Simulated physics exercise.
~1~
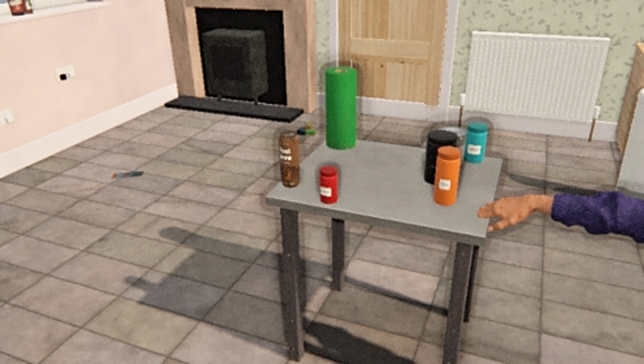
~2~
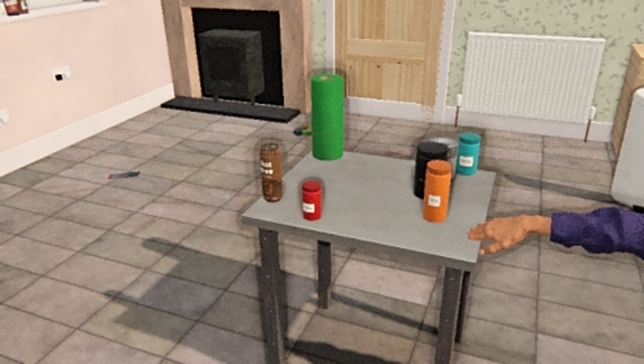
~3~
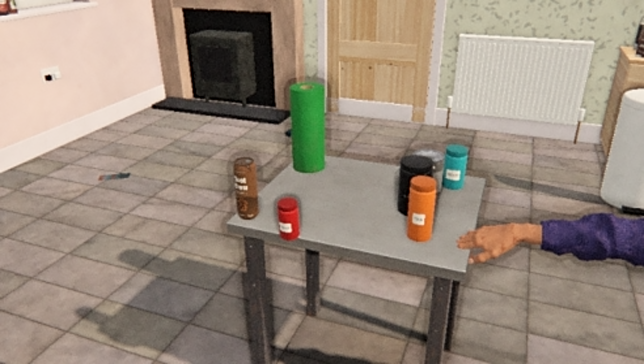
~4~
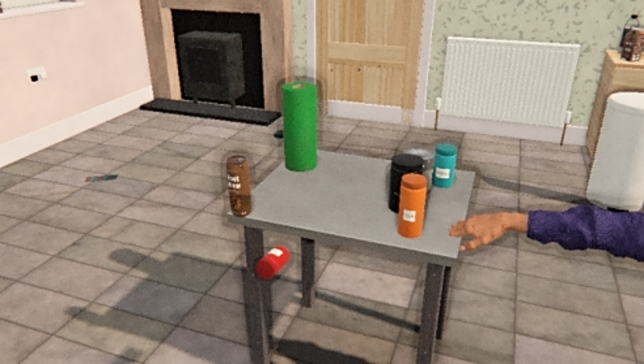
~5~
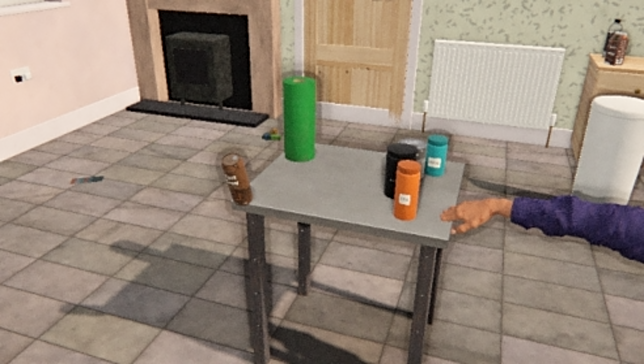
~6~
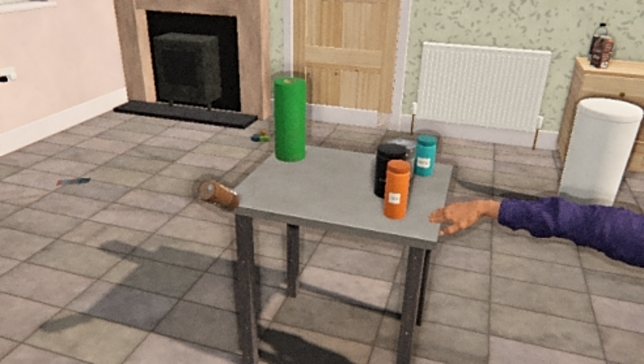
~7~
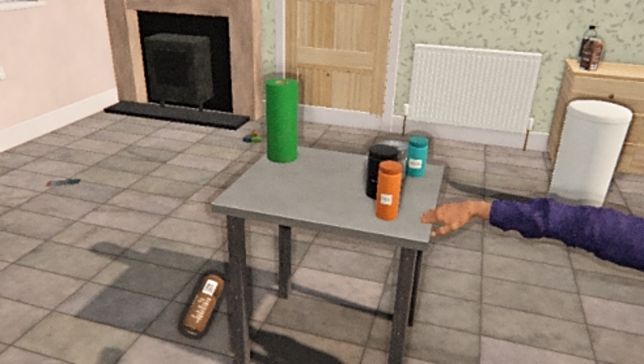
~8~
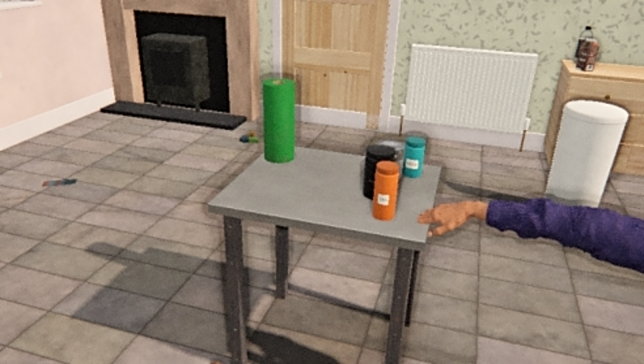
The red shaker and then the brown can toppled off the near left side of a small grey table as it jerked about beside an outstretched hand, while the green roll and the orange, black and turquoise jars stayed standing on top.
